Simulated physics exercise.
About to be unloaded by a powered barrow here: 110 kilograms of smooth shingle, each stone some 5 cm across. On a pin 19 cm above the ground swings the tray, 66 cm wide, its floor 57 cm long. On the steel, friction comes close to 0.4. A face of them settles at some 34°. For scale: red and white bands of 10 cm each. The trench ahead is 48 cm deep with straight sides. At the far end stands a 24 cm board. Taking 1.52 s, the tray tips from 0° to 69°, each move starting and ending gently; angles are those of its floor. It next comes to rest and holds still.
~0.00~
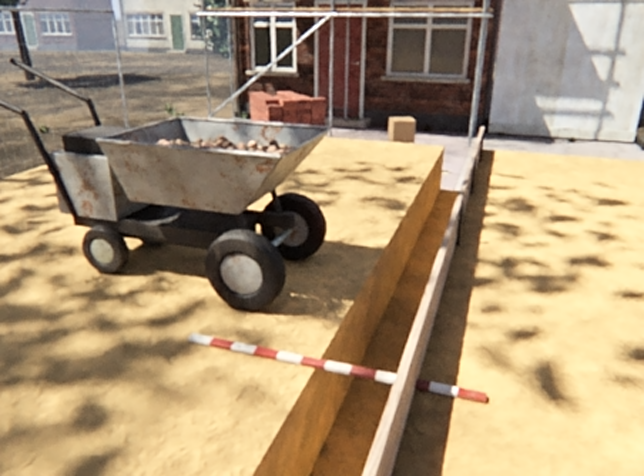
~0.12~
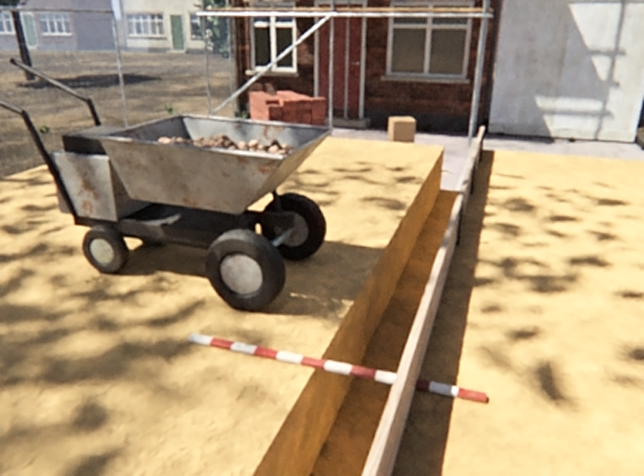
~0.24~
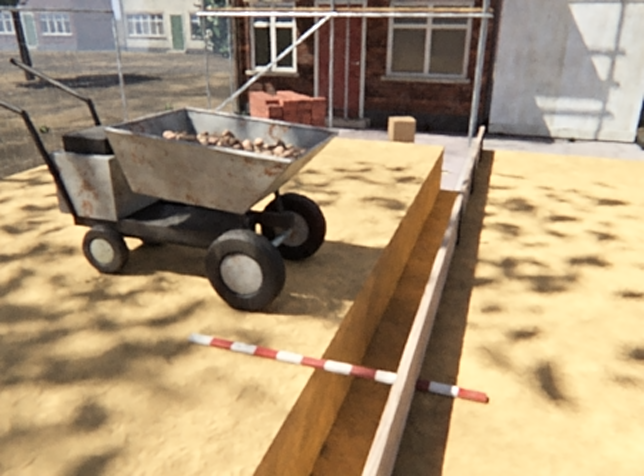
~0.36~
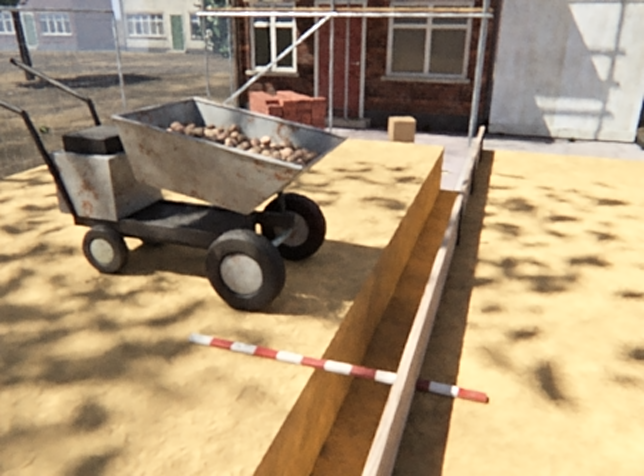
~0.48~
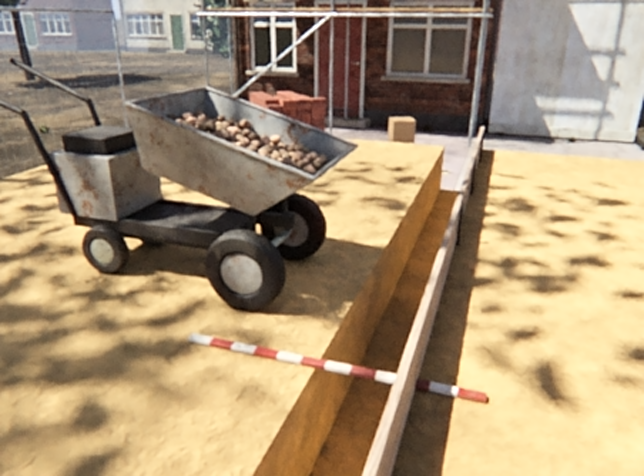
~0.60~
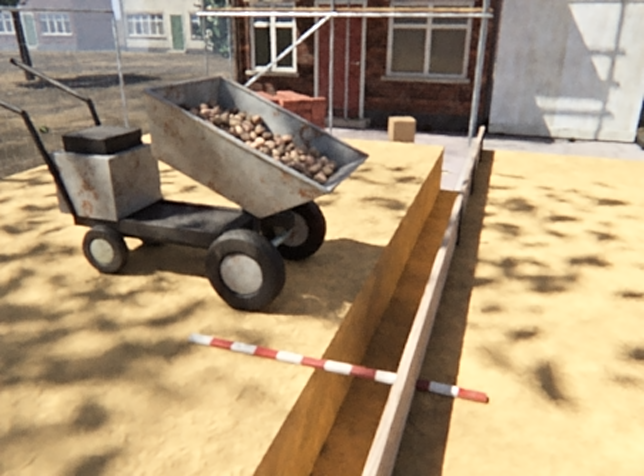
On sandy ground outside a brick building with scaffolding, a fixed view looks slightly down along a narrow, straight-sided trench edged by a pale board. At left stands a grey, black-wheeled barrow with brownish stones in its metal tray, while a red-and-white banded pole lies across the foreground. The tray tilts gradually, its rear rising and its front lip dipping rightward, while the wheels and camera stay still.
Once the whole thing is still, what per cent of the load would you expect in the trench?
I would expect about 98 per cent.
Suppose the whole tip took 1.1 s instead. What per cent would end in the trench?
About 95%.
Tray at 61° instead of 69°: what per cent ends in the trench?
Then roughly 95 percent.
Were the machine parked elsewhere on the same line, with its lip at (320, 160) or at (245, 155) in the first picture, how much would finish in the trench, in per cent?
I'd expect close to 10 per cent at the first and 100 per cent at the second.
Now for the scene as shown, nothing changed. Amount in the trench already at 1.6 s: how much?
By that moment, roughly 55 per cent of the load.
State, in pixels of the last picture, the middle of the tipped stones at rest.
Roughly at pixel (394, 370).
After 1.1 s the floor is at 58°; 100 % in the tray; the foremost stones are at (380, 238).
After 1.6 s the floor is at 69°; 45 % in the tray, 54 % in the trench, 1 % past the trench; the foremost stones are at (479, 295).
After 2.0 s the floor is at 69°; 14 % in the tray, 84 % in the trench, 2 % past the trench; the foremost stones are at (533, 320).
After 3.9 s the floor is at 69°; 0 % in the tray, 98 % in the trench, 2 % past the trench; the foremost stones are at (558, 328).
